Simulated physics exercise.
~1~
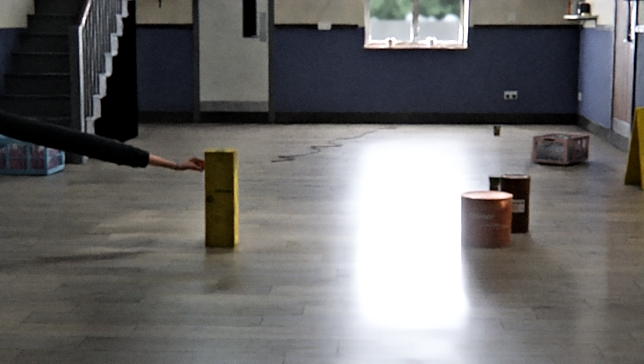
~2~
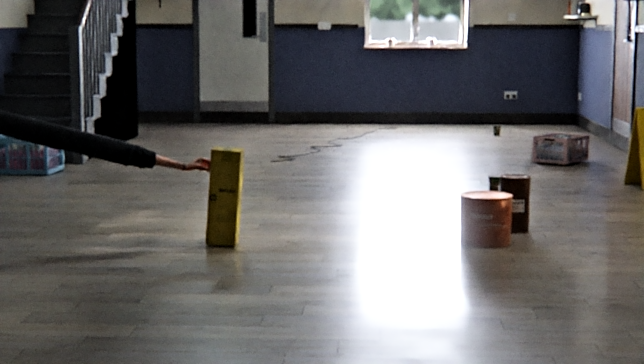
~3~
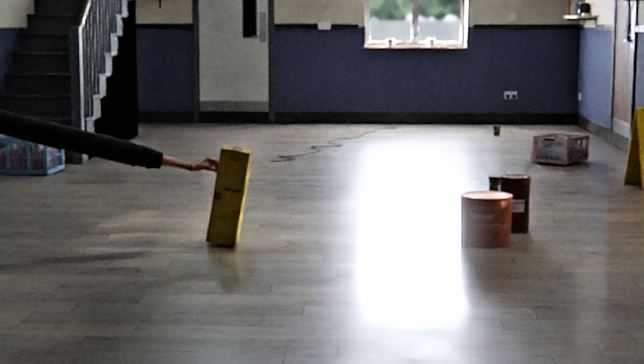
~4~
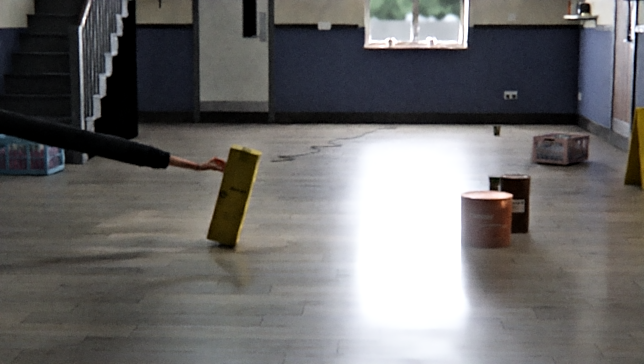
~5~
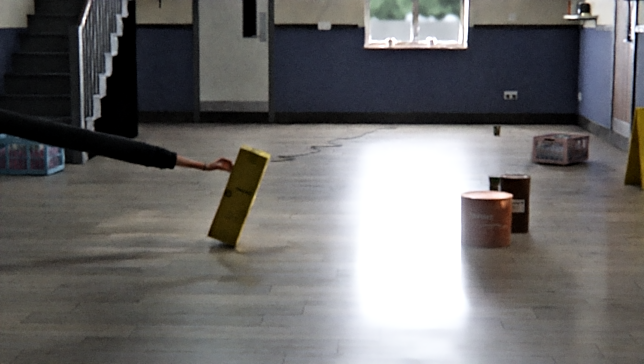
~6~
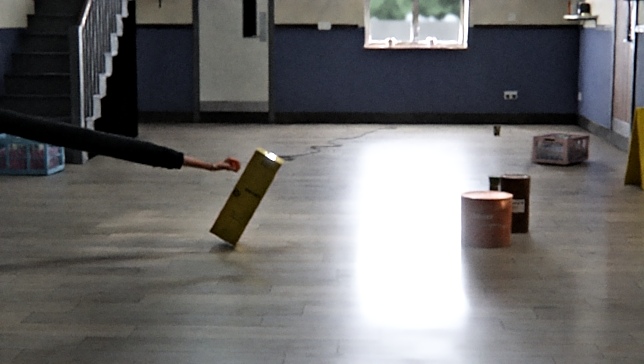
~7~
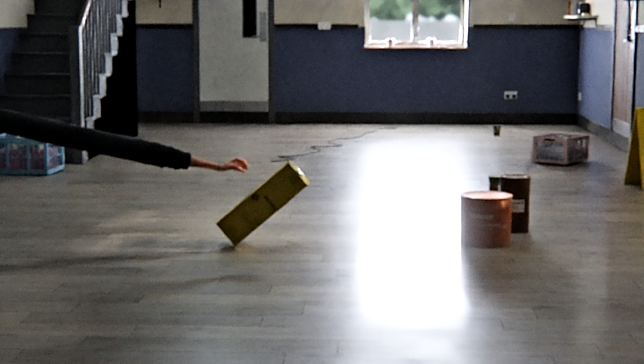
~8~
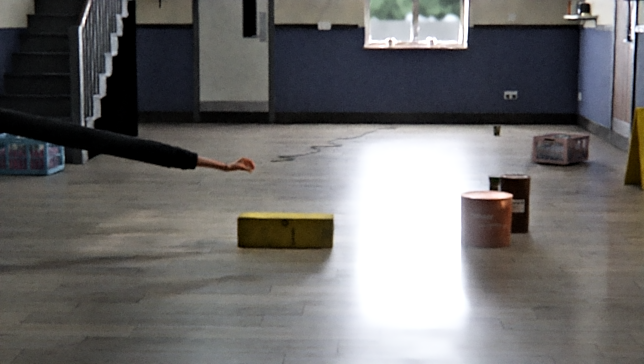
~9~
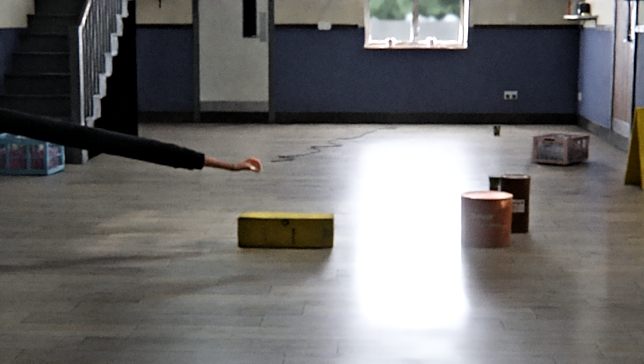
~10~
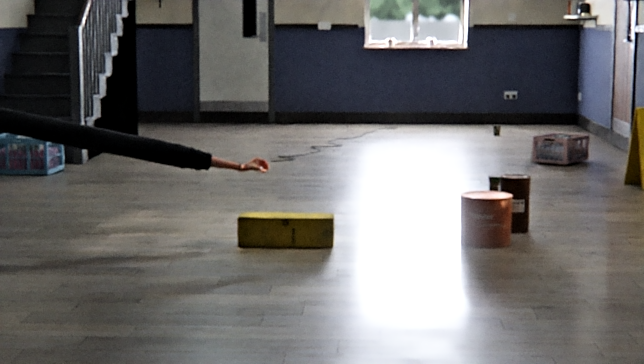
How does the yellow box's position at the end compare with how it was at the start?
At the start the yellow box stands upright on the floor, and by the end it is lying on its side, a little to the right.
